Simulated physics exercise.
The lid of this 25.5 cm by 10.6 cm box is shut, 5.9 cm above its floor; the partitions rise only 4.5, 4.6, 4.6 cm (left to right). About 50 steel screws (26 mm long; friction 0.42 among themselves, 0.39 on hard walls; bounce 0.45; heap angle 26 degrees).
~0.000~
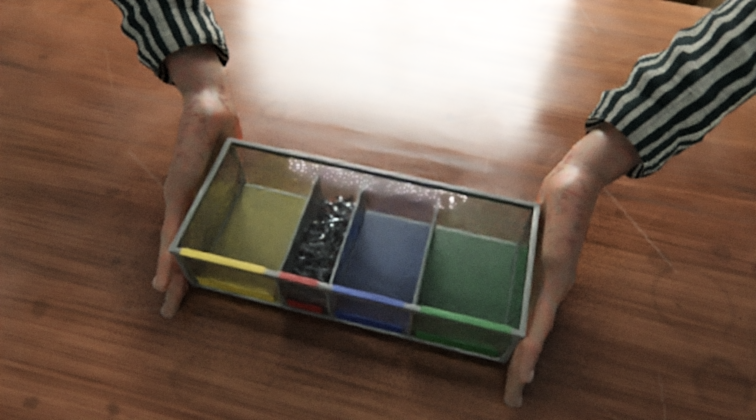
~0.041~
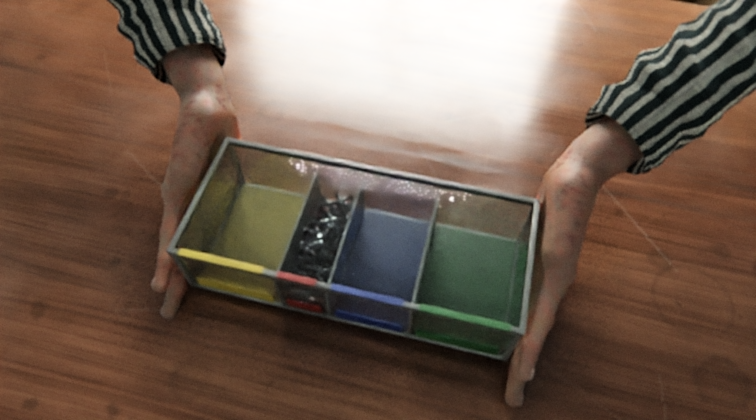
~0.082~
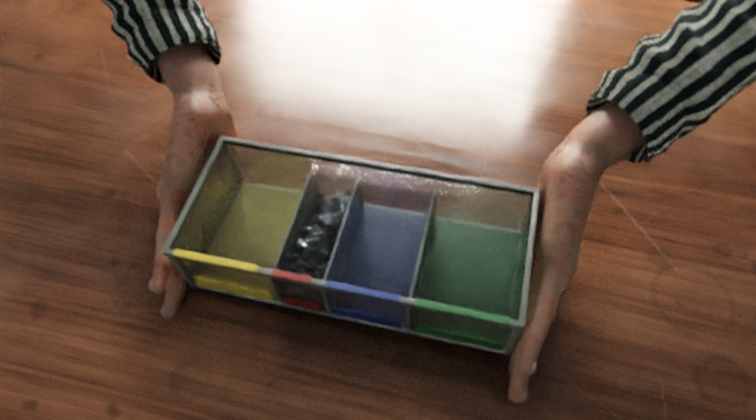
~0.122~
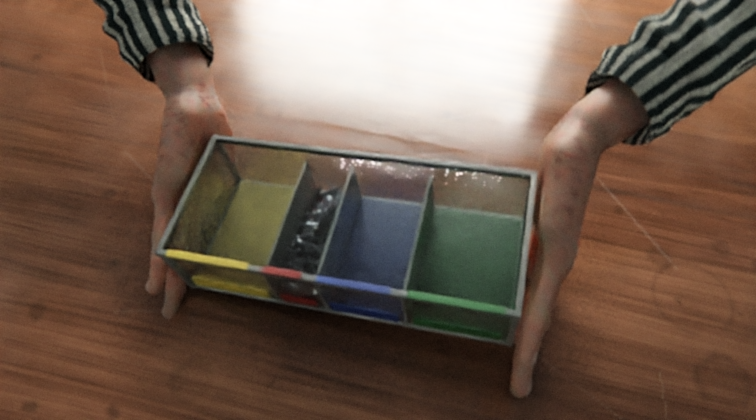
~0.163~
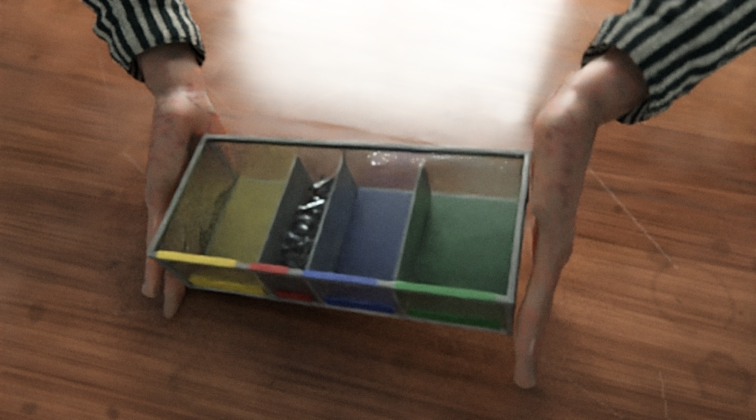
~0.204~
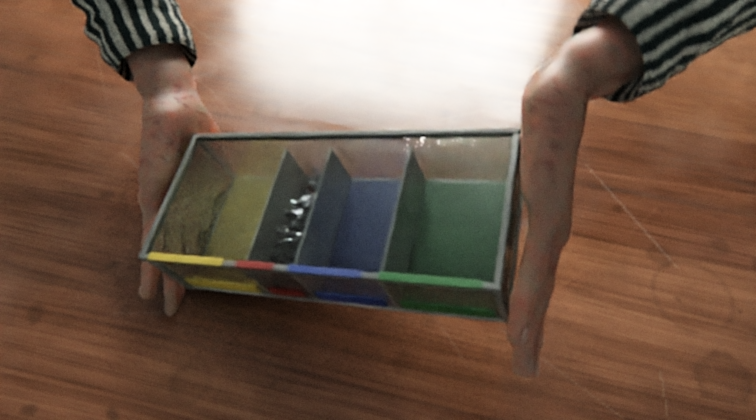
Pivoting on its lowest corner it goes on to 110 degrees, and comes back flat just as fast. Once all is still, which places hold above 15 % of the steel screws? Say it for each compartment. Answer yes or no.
Red compartment: Yes; blue compartment: No; green compartment: No; yellow compartment: Yes.
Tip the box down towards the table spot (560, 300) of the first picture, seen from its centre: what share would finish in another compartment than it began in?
Some 15 per cent.
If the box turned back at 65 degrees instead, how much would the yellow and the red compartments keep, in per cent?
Then: Yellow 0; red 100.
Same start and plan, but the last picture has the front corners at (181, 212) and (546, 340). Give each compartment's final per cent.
Red 95; blue 0; green 5; yellow 0.
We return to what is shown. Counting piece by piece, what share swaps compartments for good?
Some 20 per cent.
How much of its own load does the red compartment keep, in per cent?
About 80 per cent.
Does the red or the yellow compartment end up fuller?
It is the red one.
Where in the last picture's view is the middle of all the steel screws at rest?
Around (305, 270).
Then, at 0.98 s, tilt 110 degrees; red 90 %, yellow 10 %.
After 1.49 s, tilt 49 degrees; red 85 %, yellow 15 %.
Then, at 2.07 s, tilt 0 degrees; red 80 %, yellow 20 %.
At rest (2.5 s), red 80 %, blue 0 %, green 0 %, yellow 20 %.
